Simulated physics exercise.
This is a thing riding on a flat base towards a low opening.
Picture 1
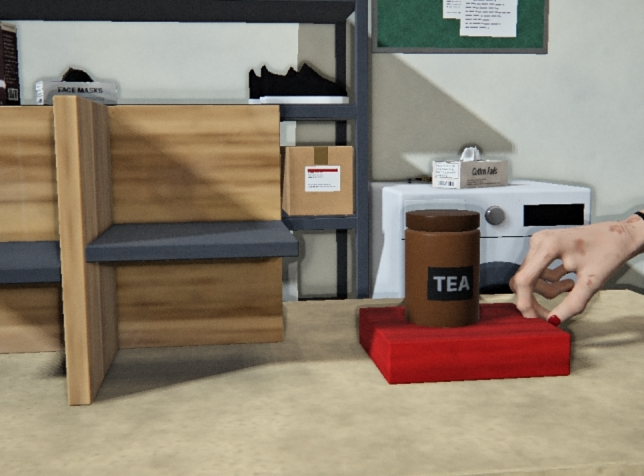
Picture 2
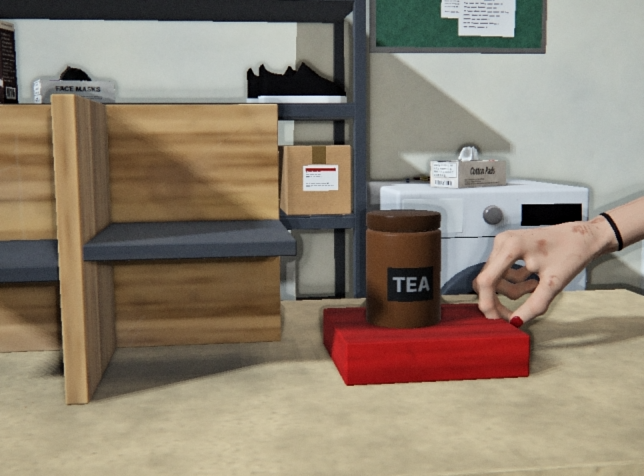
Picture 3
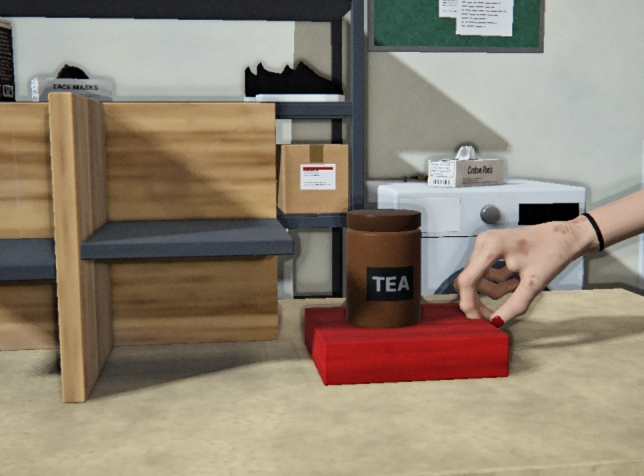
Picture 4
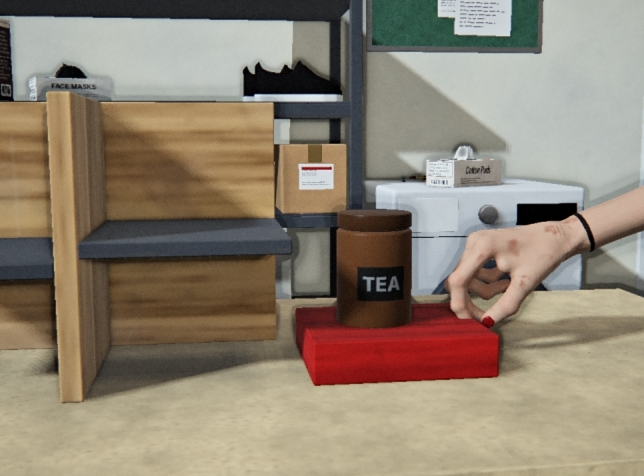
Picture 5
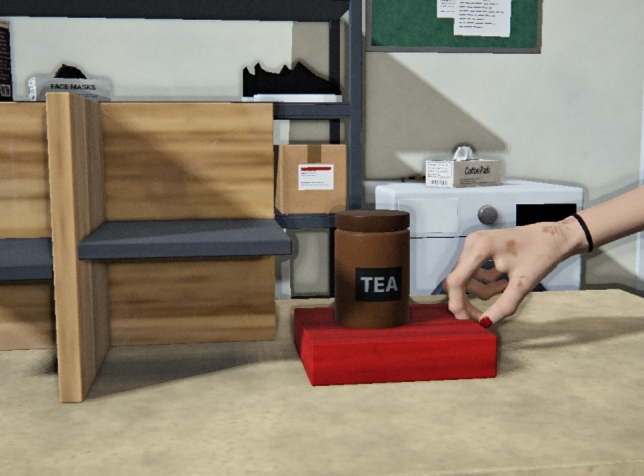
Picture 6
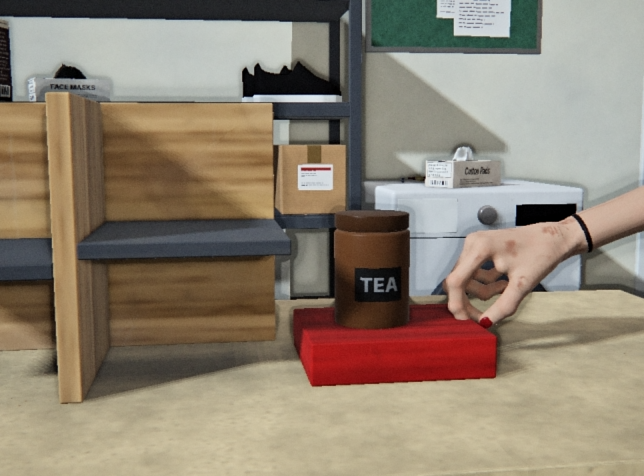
The video shows a hand at the right sliding a red board with a brown jar labelled tea on it leftward across a tabletop towards a wooden structure with a grey shelf, the motion slowing until barely any is visible.
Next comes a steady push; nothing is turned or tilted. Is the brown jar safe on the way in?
It will get clipped going in.
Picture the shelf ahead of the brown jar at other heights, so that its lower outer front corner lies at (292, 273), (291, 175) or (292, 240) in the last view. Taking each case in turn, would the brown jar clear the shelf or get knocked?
One after another: It hits the shelf; goes underneath; hits the shelf.
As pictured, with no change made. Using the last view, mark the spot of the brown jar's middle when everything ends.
Once it all settles, the centre sits at about (383, 325).
Then, 1.78 s later than the last frame, brown jar tilted by 13° near (315, 267).
Then, 2.18 s later than the last frame, brown jar tilted by 52° near (335, 296).
When it is over, the brown jar strikes the shelf, near (382, 325).
